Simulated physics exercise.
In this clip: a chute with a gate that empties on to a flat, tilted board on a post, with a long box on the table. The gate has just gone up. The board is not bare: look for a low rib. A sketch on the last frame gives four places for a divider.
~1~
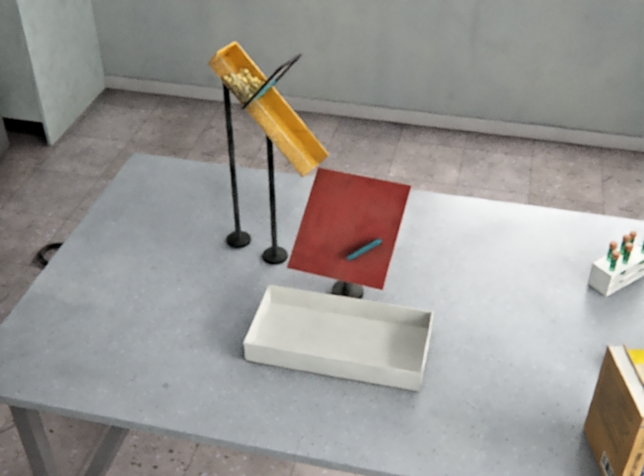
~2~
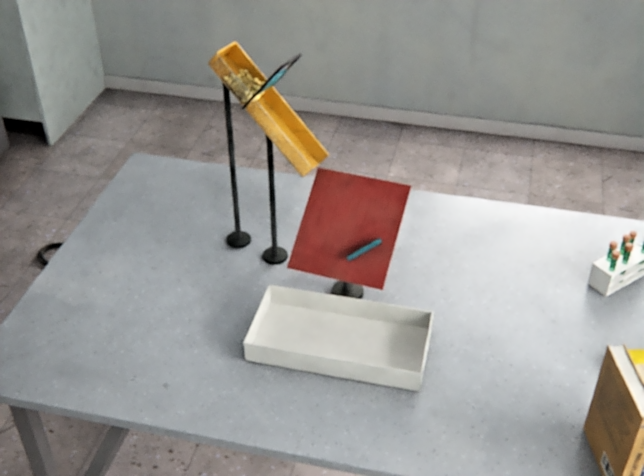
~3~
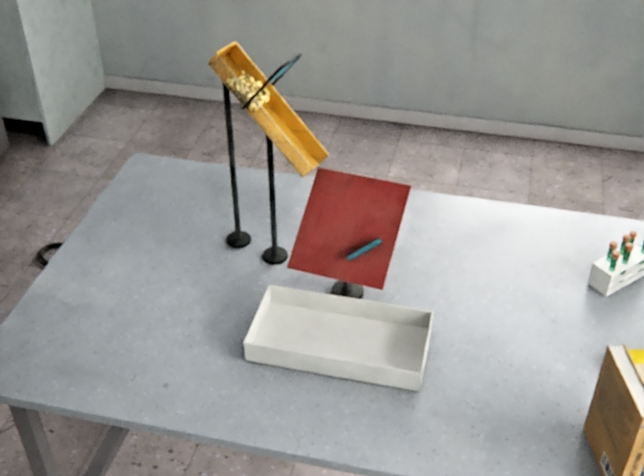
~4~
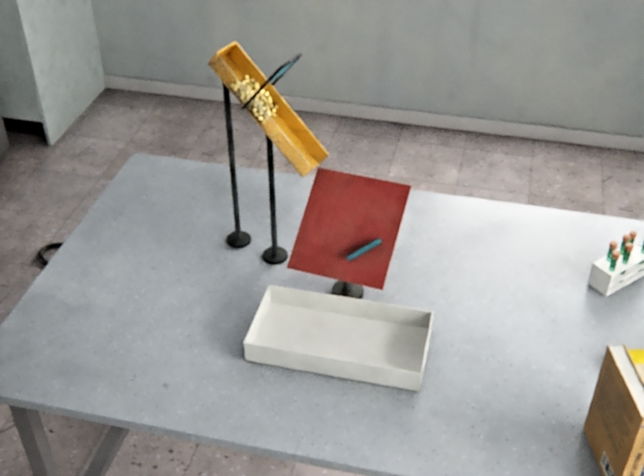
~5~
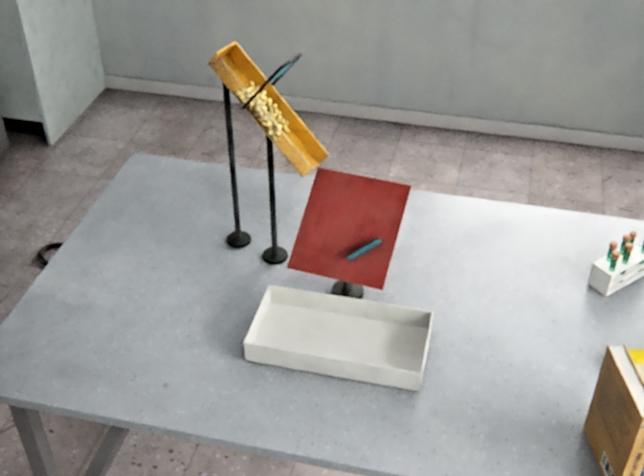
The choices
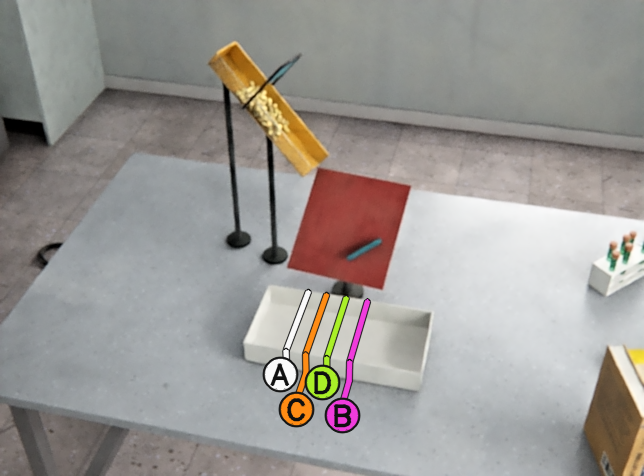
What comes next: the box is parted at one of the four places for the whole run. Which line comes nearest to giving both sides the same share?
Go for C.
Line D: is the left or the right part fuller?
The left side.
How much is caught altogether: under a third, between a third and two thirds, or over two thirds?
It is over two thirds.
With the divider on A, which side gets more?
Right.
On the marked copy, line A crosses the front rim at (286, 350); line B crosses the front rim at (349, 361); line C crosses the front rim at (305, 353); line D crosses the front rim at (327, 357).
For line A, of what is caught, not one piece on the left of the divider, every piece on the right.
For line B, of what is caught, almost all on the left of the divider, about a tenth on the right.
For line C, of what is caught, roughly half on the left of the divider, roughly half on the right.
For line D, of what is caught, the larger part on the left of the divider, about a tenth on the right.
